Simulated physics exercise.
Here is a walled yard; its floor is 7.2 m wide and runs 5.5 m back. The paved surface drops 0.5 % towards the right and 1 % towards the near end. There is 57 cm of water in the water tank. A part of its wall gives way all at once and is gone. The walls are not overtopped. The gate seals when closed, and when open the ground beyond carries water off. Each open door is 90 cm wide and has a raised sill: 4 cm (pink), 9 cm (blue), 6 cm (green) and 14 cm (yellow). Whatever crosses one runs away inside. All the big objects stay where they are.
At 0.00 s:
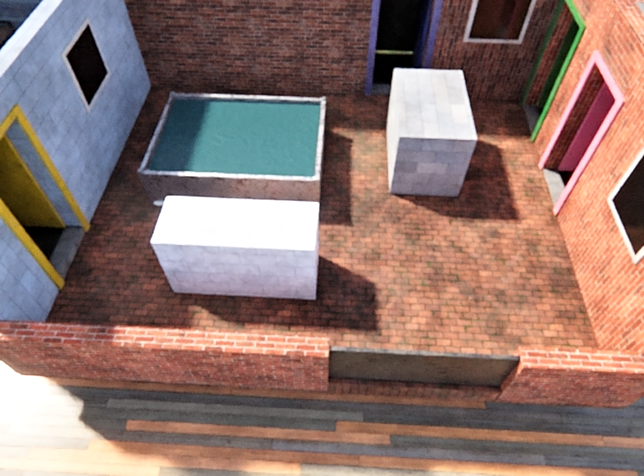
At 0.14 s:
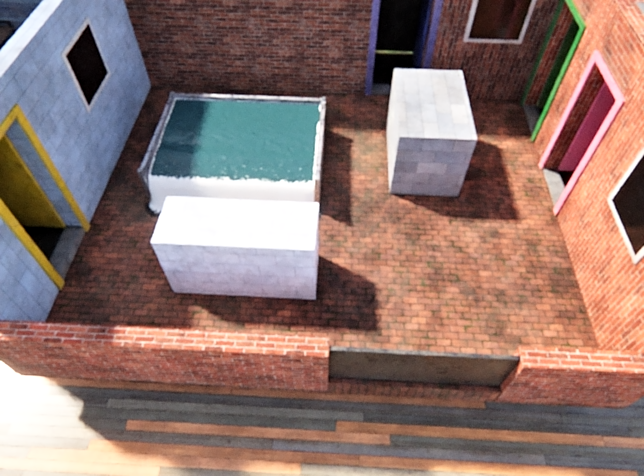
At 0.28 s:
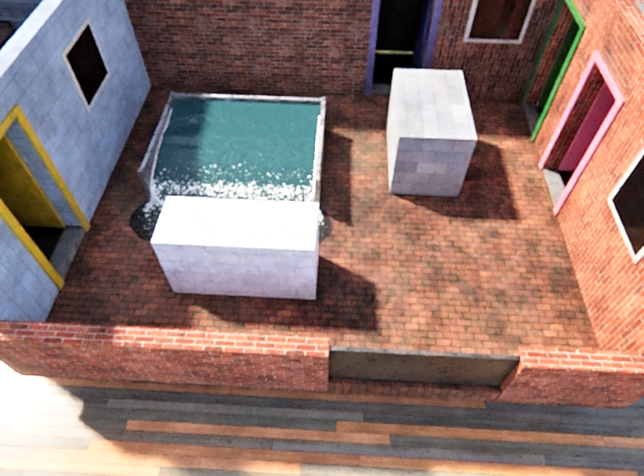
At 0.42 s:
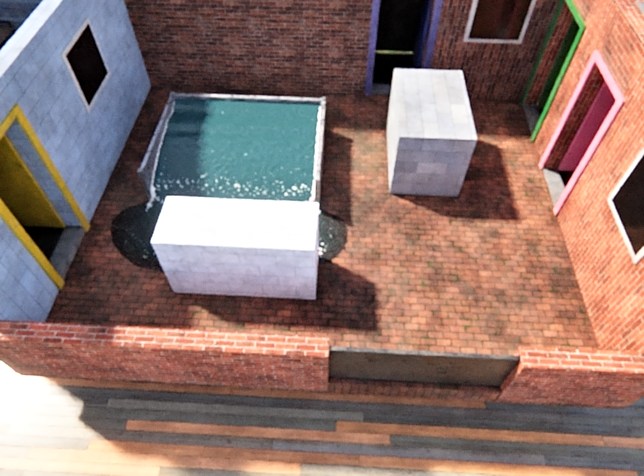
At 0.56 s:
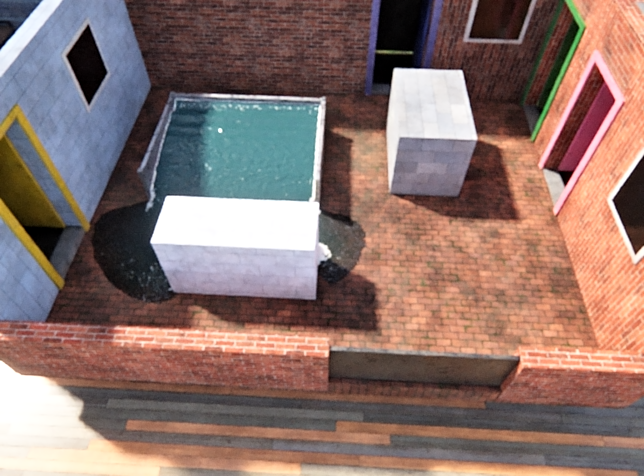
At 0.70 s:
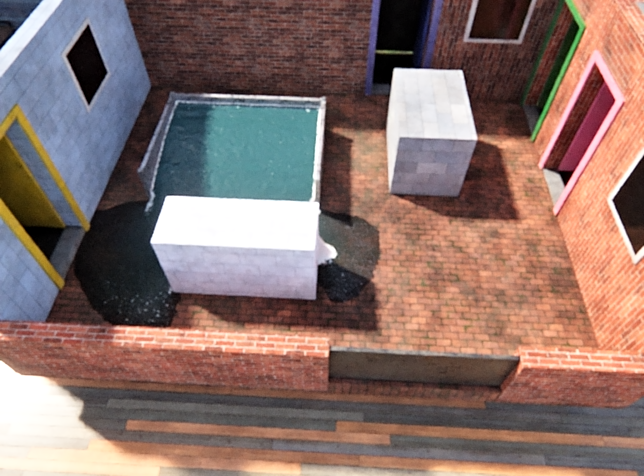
In a brick-walled yard, water pours from a tank's near side and spreads around a white block.
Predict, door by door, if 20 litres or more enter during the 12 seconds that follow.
Within that time: At the pink door it goes over the limit; at the blue door it keeps below the limit; at the green door it passes the limit; at the yellow door it exceeds the limit.
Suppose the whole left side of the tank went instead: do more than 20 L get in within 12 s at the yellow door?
Then: Yellow not over.
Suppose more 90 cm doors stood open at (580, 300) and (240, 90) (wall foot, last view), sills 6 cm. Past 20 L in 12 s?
In that order: Over, not over.
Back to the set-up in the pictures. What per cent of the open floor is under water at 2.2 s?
Some 50 per cent of it.
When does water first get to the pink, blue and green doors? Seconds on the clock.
Pink 2.6 s, blue 7.5 s, green 4.0 s.
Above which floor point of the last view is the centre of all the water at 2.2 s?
Near (239, 223).
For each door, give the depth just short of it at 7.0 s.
In cm: Pink 8, blue 1, green 7, yellow 11.
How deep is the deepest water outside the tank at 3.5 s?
Roughly 24 cm.
After 1.4 s water covers 25 % of the floor and is deepest (46 cm) near (228, 243); pink door not reached, blue door not reached, green door not reached, yellow door 10 cm at the sill, 0 L in.
After 2.2 s water covers 50 % of the floor and is deepest (38 cm) near (57, 298); pink door not reached, blue door not reached, green door not reached, yellow door 28 cm at the sill, 33 L in.
After 3.5 s water covers 65 % of the floor and is deepest (24 cm) near (35, 348); pink door 10 cm at the sill, 24 L in, blue door not reached, green door not reached, yellow door 19 cm at the sill, 94 L in.
After 7.0 s water covers 80 % of the floor and is deepest (19 cm) near (492, 373); pink door 8 cm at the sill, 62 L in, blue door not reached, green door 7 cm at the sill, 0 L in, yellow door 11 cm at the sill, 104 L in.
After 12.0 s water covers 100 % of the floor and is deepest (12 cm) near (531, 163); pink door 8 cm at the sill, 97 L in, blue door 5 cm at the sill, 0 L in, green door 11 cm at the sill, 66 L in, yellow door 5 cm at the sill, 104 L in.
